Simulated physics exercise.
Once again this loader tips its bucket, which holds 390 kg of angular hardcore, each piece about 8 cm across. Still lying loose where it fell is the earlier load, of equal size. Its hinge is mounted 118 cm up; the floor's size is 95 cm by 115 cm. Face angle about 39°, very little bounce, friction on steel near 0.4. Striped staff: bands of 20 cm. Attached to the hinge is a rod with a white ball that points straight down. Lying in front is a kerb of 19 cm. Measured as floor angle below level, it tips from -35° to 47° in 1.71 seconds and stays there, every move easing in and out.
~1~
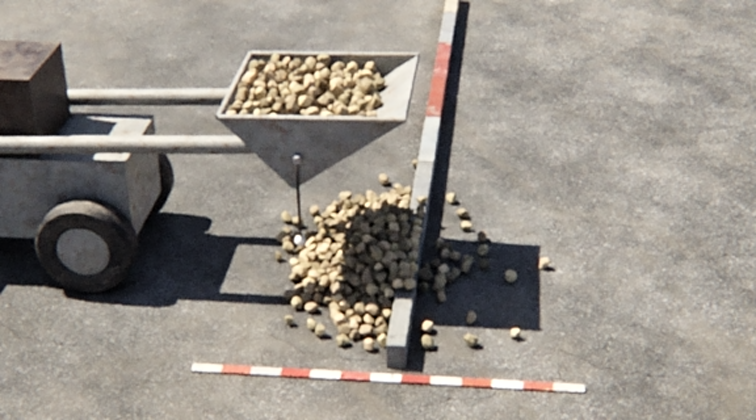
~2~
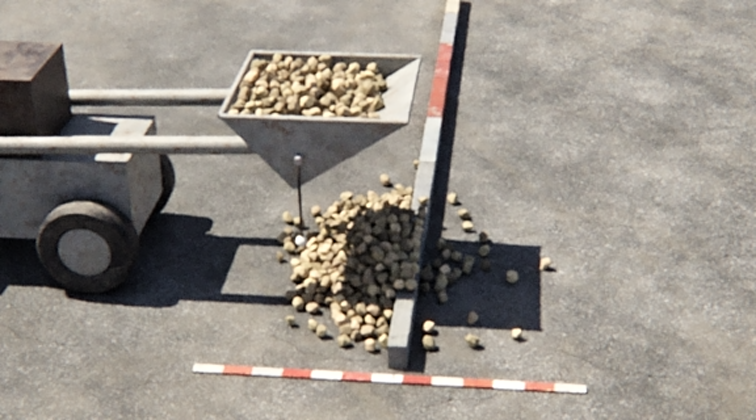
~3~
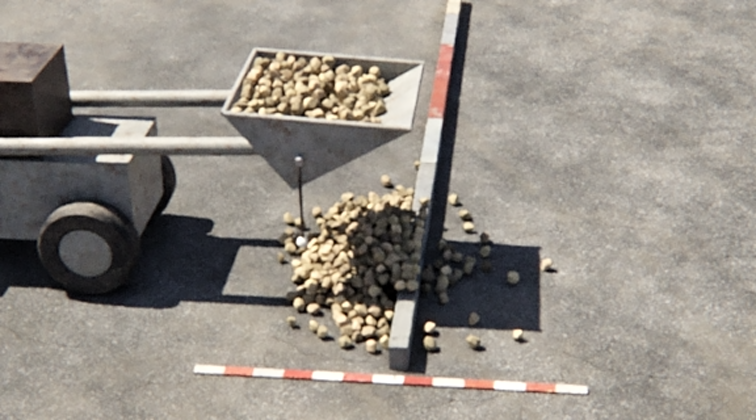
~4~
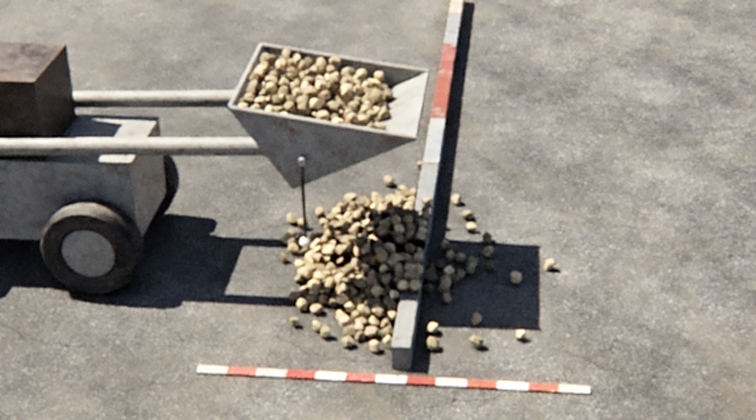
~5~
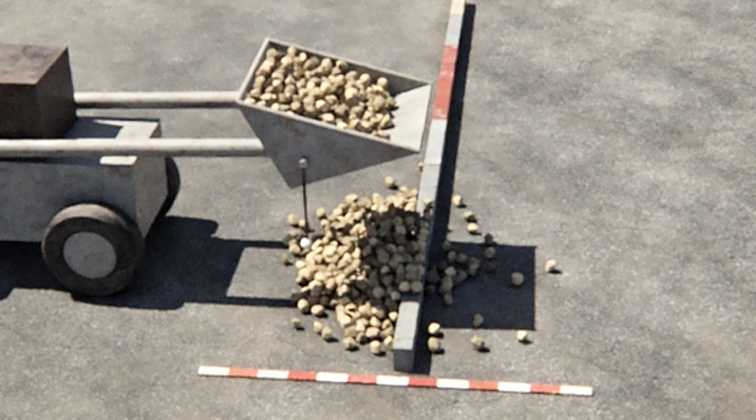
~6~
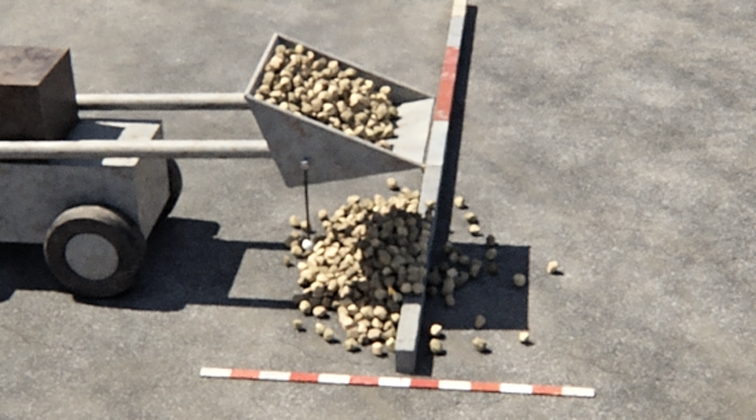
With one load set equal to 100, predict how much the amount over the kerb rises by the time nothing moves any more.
It rises by roughly 55 percent.
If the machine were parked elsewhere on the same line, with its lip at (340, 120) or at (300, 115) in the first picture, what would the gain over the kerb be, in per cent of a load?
Some 0 percent, and then 0 percent.
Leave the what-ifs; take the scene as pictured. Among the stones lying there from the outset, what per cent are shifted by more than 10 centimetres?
Close to 5 in a hundred of them.
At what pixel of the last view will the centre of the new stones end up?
Roughly pixel (442, 257) in the last view.
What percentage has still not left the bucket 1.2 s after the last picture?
Close to 30 per cent of the load.
Then, 0.7 s after the last picture the floor is at 34°; in per cent of one load, 100 in the bucket, 94 on this side of the kerb, 6 over the kerb; the foremost stones are at (504, 288).
Then, 1.2 s after the last picture the floor is at 47°; in per cent of one load, 30 in the bucket, 140 on this side of the kerb, 31 over the kerb; the foremost stones are at (512, 279).
Then, 1.6 s after the last picture the floor is at 47°; in per cent of one load, 11 in the bucket, 134 on this side of the kerb, 55 over the kerb; the foremost stones are at (562, 276).
Then, 4.3 s after the last picture the floor is at 47°; in per cent of one load, 6 in the bucket, 133 on this side of the kerb, 61 over the kerb; the foremost stones are at (592, 274). Net gain over the kerb, 55.
